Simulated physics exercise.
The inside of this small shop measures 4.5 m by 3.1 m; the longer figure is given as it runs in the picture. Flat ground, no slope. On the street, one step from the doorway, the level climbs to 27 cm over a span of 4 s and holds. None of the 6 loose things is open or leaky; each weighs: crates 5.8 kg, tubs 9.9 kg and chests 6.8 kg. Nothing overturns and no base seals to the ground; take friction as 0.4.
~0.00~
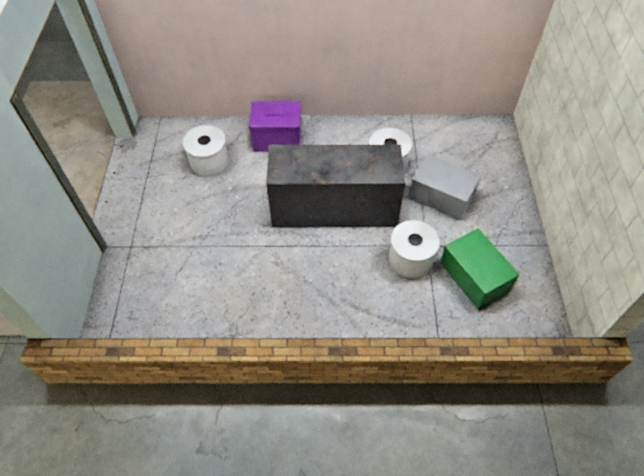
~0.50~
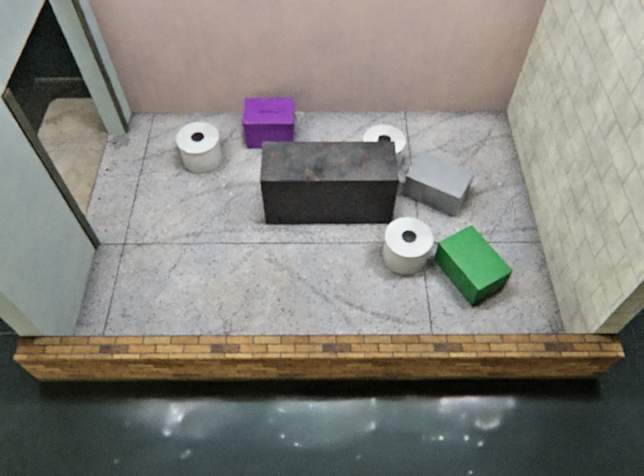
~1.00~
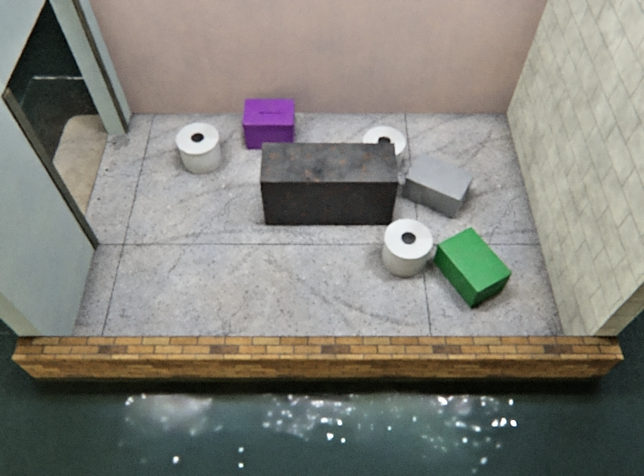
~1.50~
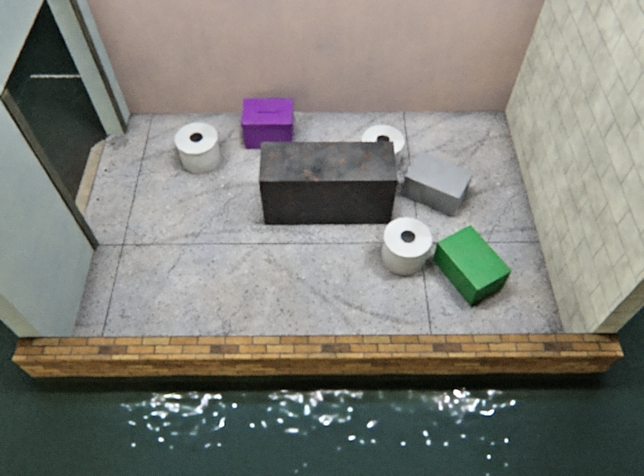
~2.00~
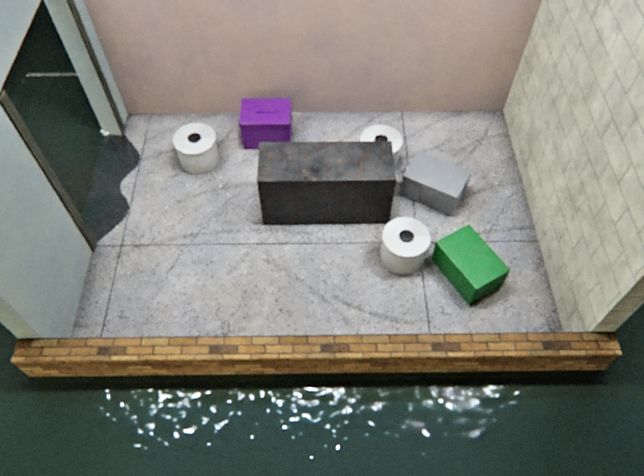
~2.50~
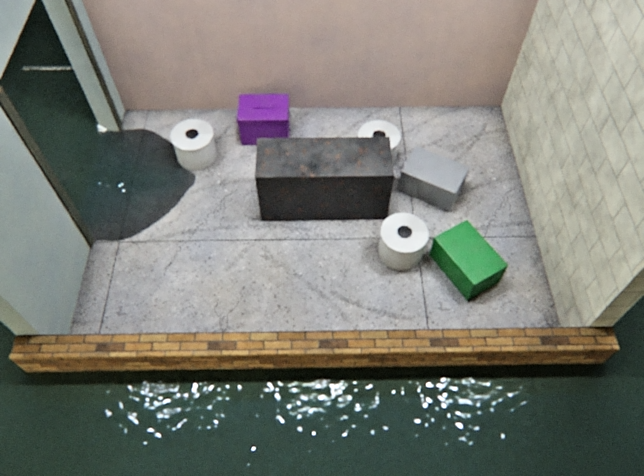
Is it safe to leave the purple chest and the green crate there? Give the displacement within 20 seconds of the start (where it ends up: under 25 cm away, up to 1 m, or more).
By then the purple chest covers a big distance and the green crate covers a big distance.
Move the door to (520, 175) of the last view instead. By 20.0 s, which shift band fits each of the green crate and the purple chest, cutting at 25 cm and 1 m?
In that case the green crate would have gone a great distance and the purple chest would have gone a great distance.
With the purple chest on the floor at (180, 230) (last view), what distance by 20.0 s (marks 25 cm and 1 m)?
Well, it gets shoved far.
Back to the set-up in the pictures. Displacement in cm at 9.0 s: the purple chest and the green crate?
I'd say about 250 and 120 centimetres.
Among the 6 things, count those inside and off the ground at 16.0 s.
At that time, 6.
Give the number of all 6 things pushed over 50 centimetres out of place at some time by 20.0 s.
I make it 6.
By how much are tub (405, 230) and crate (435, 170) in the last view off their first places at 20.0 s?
They've ended up 140 cm and 10 cm away, in that order.
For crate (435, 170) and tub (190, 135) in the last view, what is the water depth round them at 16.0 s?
I'd put it at 26 cm and 25 cm respectively.
After 4.0 s the purple chest is near (280, 101), 0.2 m from its start, aground; the green crate is near (471, 251), 0.0 m from its start, aground; 0 afloat.
After 9.0 s the purple chest is near (496, 204), 2.7 m from its start, afloat; the green crate is near (357, 278), 1.1 m from its start, afloat; 6 afloat.
After 16.0 s the purple chest is near (311, 227), 1.8 m from its start, afloat; the green crate is near (178, 237), 2.7 m from its start, afloat; 6 afloat.
After 20.0 s the purple chest is near (329, 215), 1.7 m from its start, afloat; the green crate is near (109, 237), 3.3 m from its start, afloat; 6 afloat.
